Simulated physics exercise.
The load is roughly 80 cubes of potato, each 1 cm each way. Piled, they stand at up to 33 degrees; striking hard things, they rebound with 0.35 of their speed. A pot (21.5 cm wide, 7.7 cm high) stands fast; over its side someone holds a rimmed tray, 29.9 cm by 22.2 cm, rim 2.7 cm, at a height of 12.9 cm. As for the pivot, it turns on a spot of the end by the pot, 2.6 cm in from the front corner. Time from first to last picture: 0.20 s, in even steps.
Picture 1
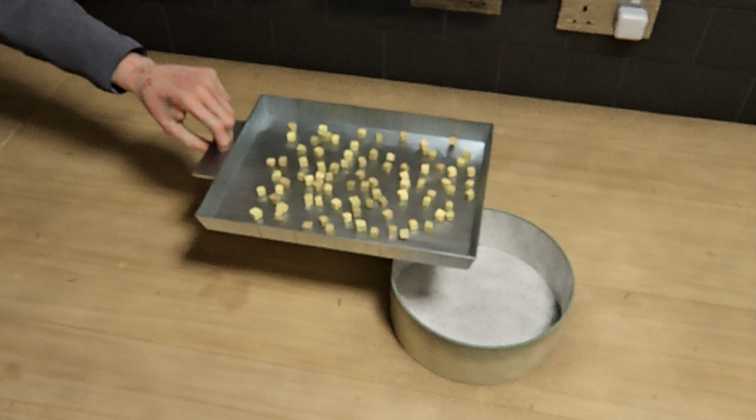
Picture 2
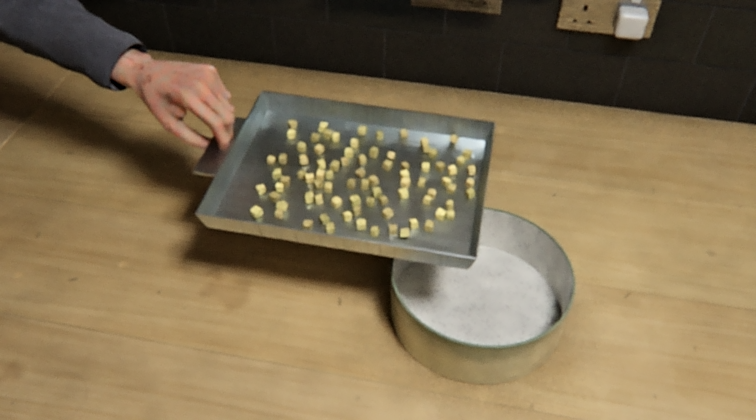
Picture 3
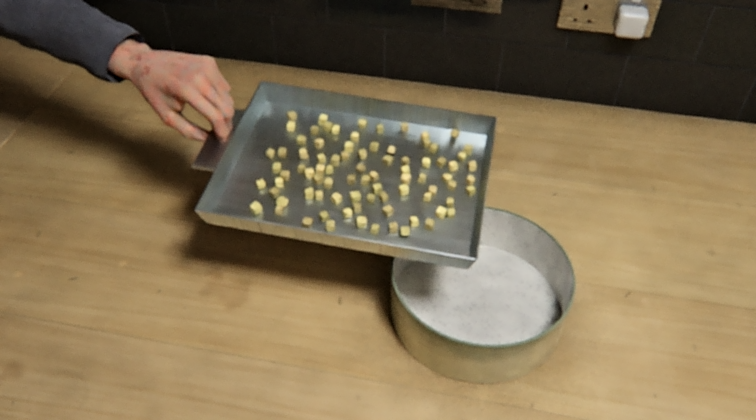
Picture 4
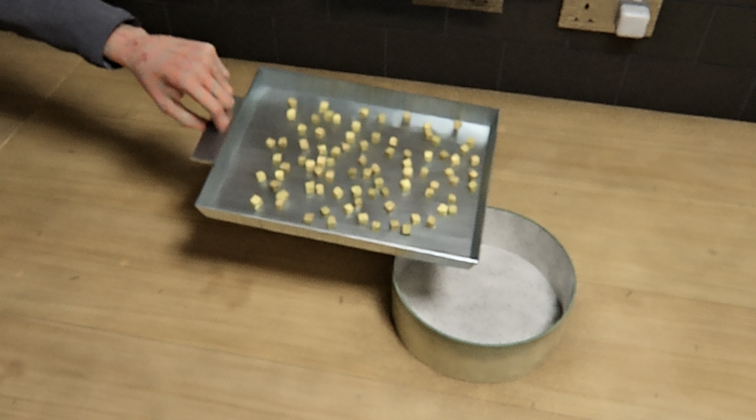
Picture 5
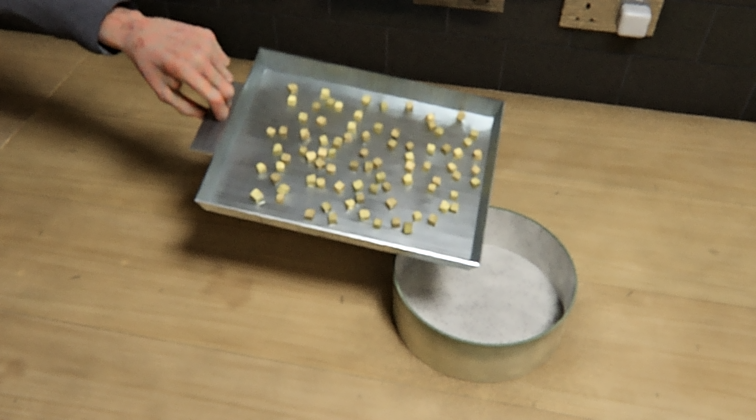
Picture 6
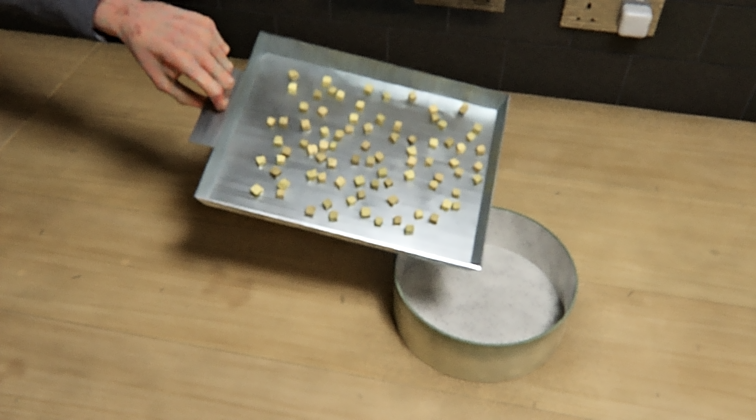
On a wooden surface beside a round metal pot, a hand holds a metal tray scattered with small pale yellow cubes, then steadily raises its far left side, tilting it toward the lower right while the cubes barely shift.
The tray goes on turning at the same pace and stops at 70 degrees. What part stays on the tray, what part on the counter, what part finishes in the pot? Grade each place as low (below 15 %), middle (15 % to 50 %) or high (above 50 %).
Tray - middle; counter - middle; pot - middle.
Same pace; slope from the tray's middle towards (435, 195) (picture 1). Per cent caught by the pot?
That would be close to 35 per cent.
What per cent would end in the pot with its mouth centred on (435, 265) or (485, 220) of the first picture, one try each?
About 35 percent the first time and about 0 percent the second.
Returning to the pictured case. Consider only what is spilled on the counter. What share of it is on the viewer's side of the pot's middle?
About 100 percent of the spill.
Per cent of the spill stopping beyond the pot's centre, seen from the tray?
About 90 percent of the spill.
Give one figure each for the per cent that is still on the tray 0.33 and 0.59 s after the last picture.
In order, near 100 and near 45.
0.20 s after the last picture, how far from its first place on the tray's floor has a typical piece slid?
By then it sits near 1 cm from where it began.
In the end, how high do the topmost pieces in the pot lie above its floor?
Close to 1.0 cm up.
Then, 0.20 s after the last picture, tilt 46 degrees; the tray holds 100 %, the pot 0 %.
Then, 0.33 s after the last picture, tilt 63 degrees; the tray holds 100 %, the pot 0 %.
Then, 0.59 s after the last picture, tilt 70 degrees; the tray holds 45 %, the pot 20 %.
In the end, tray 25 %, counter 30 %, pot 40 %.
